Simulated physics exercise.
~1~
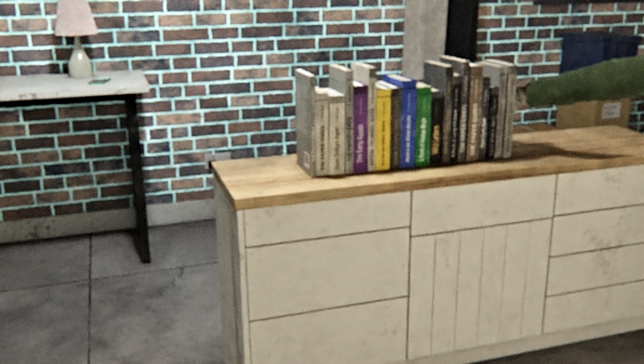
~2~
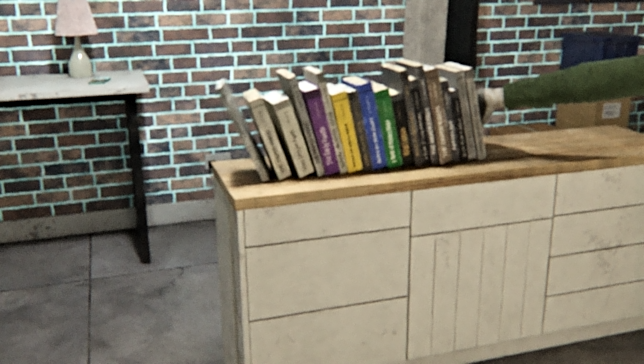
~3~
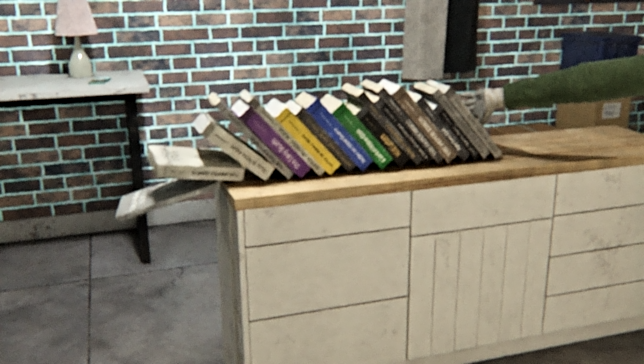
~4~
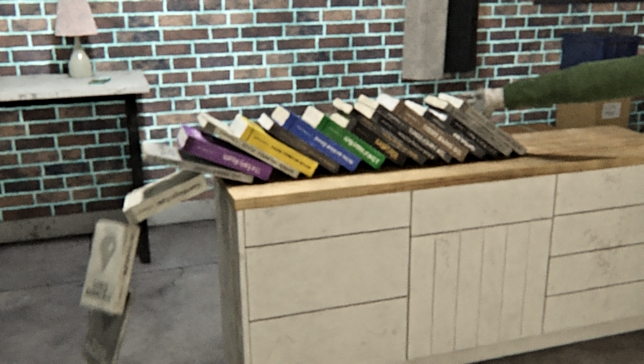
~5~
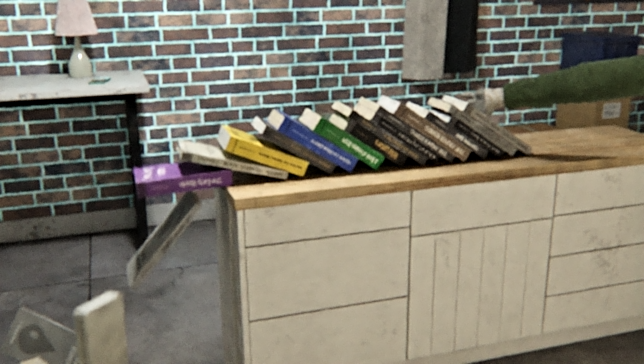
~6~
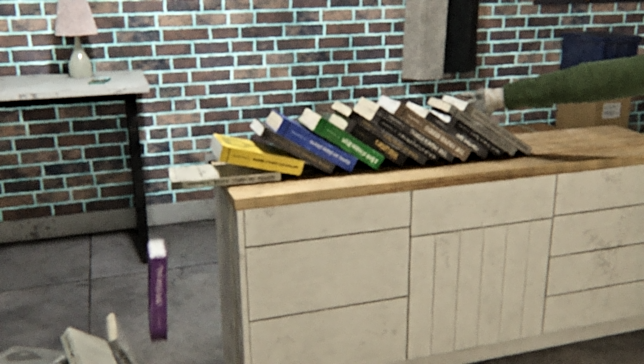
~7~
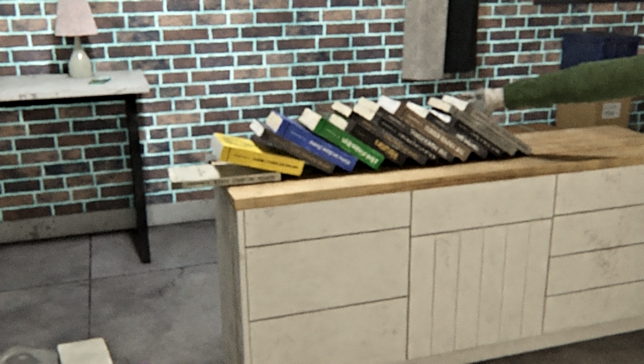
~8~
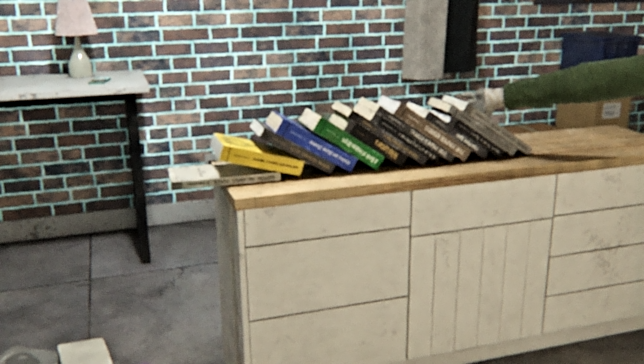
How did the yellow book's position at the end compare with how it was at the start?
At the start the yellow book stood upright in the row, but by the end it was lying on its side near the left end of the cabinet.
A green-sleeved arm pushed a row of upright books leftward along a wooden-topped cabinet, making them lean over, and several, including the purple one, dropped off the left end to the floor while the rest stayed slumped on top.
